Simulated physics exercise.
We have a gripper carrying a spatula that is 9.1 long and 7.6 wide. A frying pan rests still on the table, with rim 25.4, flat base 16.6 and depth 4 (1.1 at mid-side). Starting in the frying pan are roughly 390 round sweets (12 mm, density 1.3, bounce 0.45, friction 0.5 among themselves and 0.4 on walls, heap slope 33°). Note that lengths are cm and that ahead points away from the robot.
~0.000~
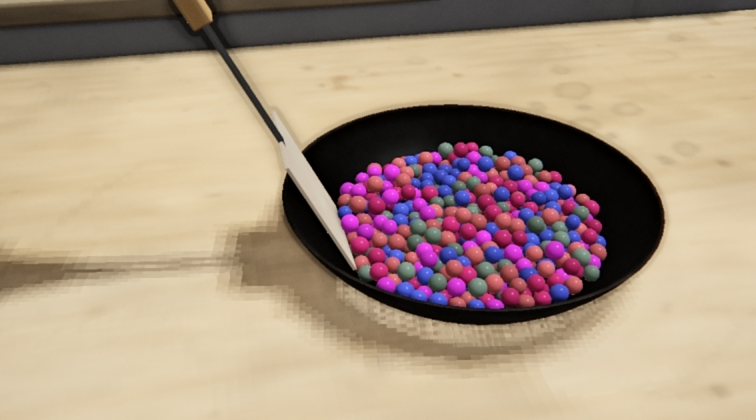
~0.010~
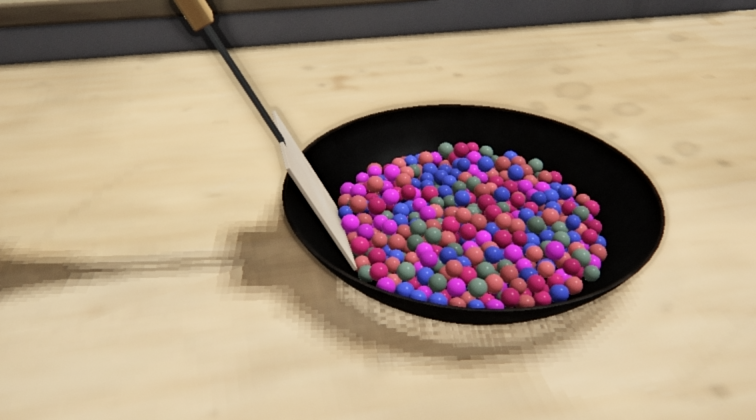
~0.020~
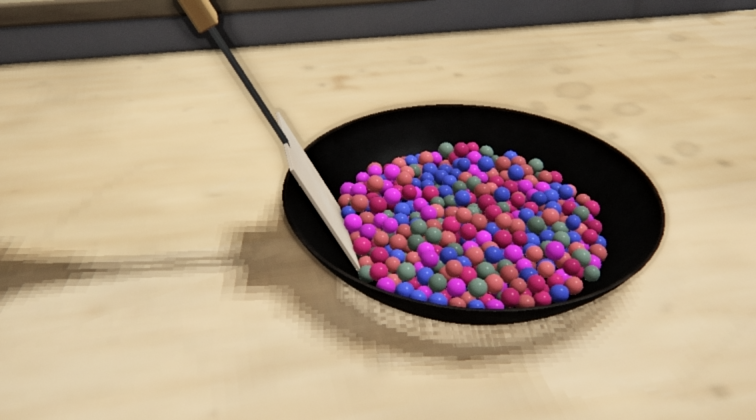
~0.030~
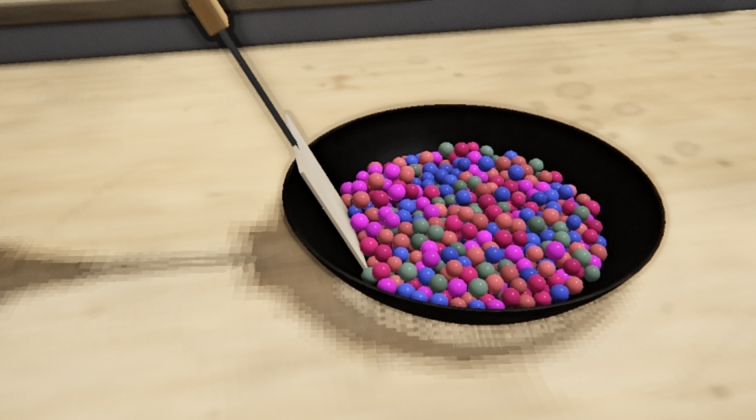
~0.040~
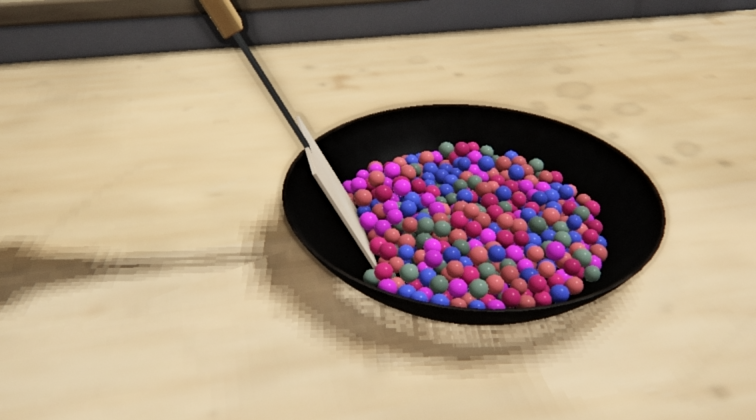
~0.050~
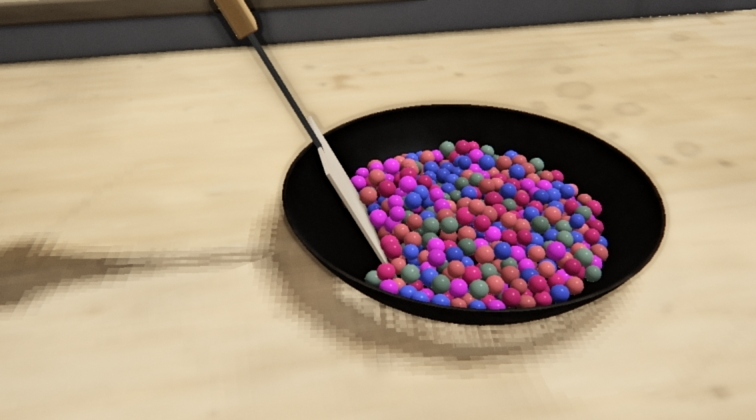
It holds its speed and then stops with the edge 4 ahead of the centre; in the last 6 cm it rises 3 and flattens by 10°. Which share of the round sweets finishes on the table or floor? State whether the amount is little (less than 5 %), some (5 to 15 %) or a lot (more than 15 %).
The amount is little, less than 5 %.
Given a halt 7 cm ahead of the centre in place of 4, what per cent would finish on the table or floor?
In that case around 10 per cent.
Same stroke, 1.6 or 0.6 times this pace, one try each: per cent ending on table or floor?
The two tries give roughly 10 and 0 in a hundred.
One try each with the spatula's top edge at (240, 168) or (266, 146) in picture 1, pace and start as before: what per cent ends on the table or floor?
Close to 0 and 0 percent respectively.
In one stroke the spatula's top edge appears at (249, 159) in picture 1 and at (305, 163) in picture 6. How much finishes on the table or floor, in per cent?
About 10 per cent.
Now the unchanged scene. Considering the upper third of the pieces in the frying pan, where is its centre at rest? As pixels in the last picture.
Pixel estimate: About (566, 188).
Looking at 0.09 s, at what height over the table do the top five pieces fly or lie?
Somewhere around 5 centimetres high.
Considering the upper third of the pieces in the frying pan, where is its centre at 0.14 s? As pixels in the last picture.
About pixel (506, 197).
By 0.09 s, sloping 64°, highest piece 5 above the table; 391 in the frying pan.
By 0.14 s, sloping 60°, highest piece 5 above the table; 391 in the frying pan.
By 0.36 s, sloping 54°, highest piece 5 above the table; 385 in the frying pan, 4 on the table or floor, 2 on the blade or in flight.
By 1.41 s, sloping 54°, highest piece 4 above the table; 385 in the frying pan, 6 on the table or floor.
Final count, 385 in the frying pan, 6 on the table or floor. That is 2 % on the table or floor.
